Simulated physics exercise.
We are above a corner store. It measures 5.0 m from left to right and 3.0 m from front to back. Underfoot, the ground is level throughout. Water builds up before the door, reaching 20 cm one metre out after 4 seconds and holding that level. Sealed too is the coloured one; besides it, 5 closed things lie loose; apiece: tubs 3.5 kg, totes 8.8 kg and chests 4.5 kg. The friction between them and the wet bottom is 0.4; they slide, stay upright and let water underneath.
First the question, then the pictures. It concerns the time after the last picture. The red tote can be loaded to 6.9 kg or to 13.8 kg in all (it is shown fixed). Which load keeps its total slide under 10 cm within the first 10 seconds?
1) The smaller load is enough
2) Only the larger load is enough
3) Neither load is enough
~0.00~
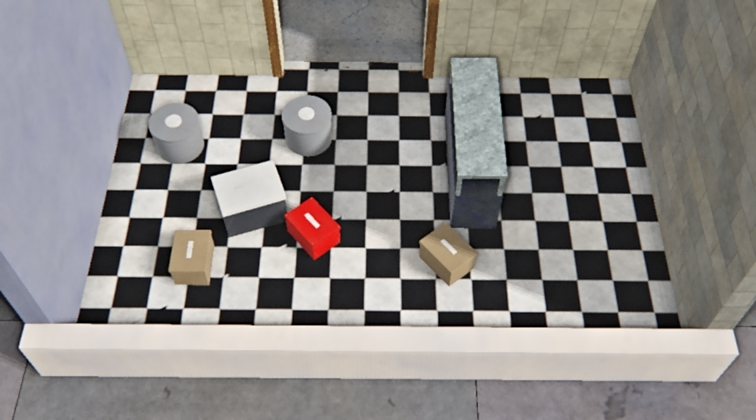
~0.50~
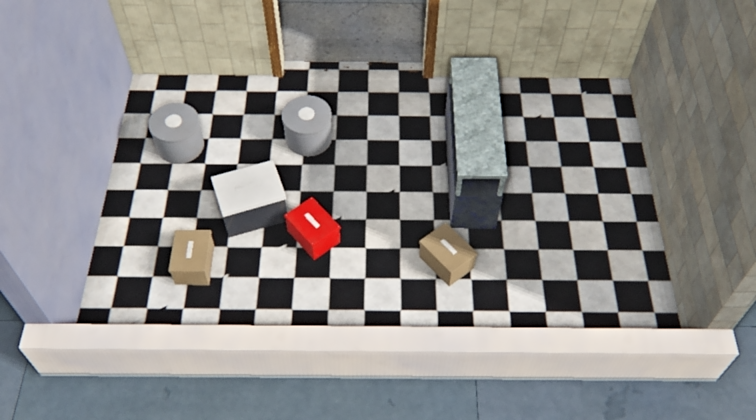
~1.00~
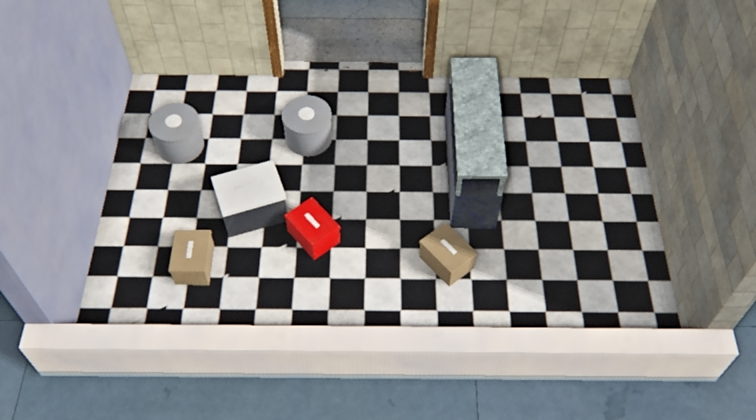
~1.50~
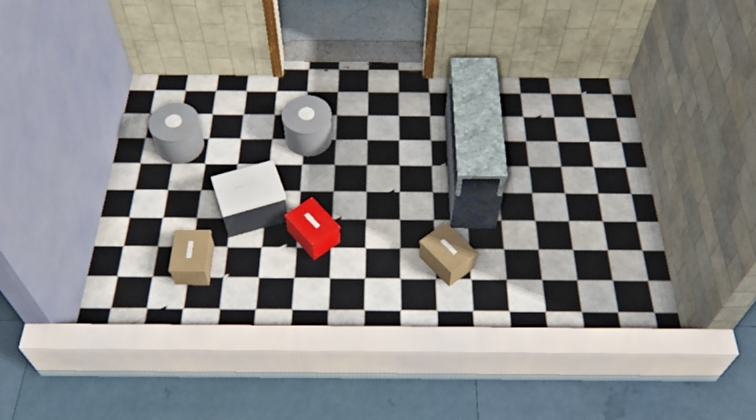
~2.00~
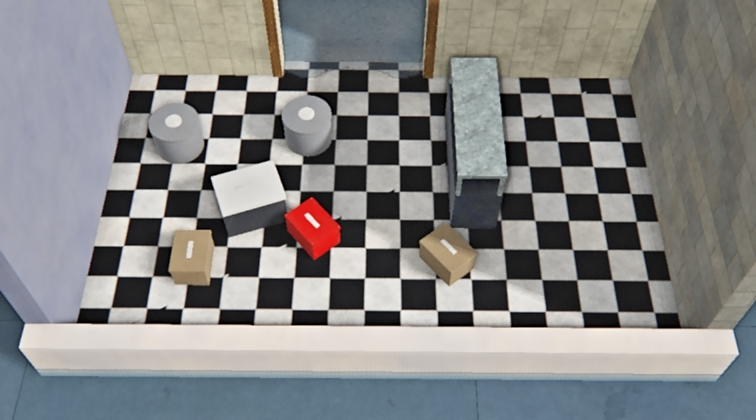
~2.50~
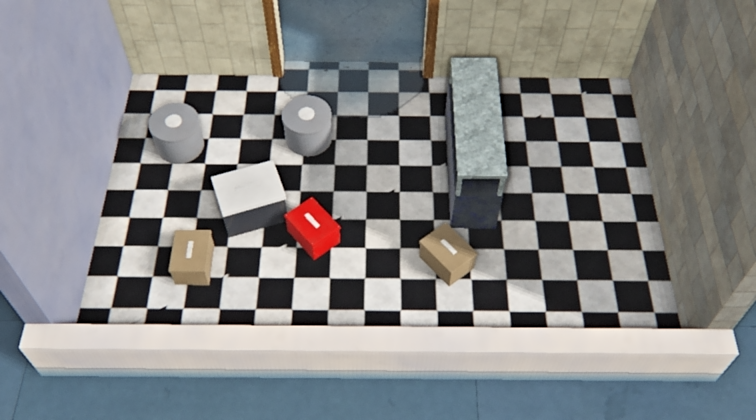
Answer: 3.
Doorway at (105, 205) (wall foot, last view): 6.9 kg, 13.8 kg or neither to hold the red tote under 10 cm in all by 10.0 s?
Both masses fail.
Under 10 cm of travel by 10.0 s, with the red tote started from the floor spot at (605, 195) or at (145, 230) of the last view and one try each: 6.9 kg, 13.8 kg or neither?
Well, at the first spot you need the heavier weight, and at the second no weight will do.
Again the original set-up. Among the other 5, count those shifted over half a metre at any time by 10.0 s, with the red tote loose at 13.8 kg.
The tally stands at 5.
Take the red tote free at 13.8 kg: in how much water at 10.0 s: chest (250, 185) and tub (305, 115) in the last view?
First about 5 cm, second about 10 cm.
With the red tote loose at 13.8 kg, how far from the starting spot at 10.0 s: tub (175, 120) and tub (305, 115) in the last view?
Net displacement, in order: 120 cm; 120 cm.
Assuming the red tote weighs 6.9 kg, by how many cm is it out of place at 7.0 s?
Shift: About 140 cm.
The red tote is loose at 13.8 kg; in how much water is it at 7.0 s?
8 cm, roughly.
After 3.5 s the red tote would be 0 cm from its start with 6.9 kg and 0 cm from its start with 13.8 kg; 0 cm of water round it then.
After 4.5 s the red tote would be 24 cm from its start with 6.9 kg and 2 cm from its start with 13.8 kg; 6 cm of water round it then.
After 7.0 s the red tote would be 136 cm from its start with 6.9 kg and 39 cm from its start with 13.8 kg; 8 cm of water round it then.
After 10.0 s the red tote would be 164 cm from its start with 6.9 kg and 64 cm from its start with 13.8 kg; 13 cm of water round it then.
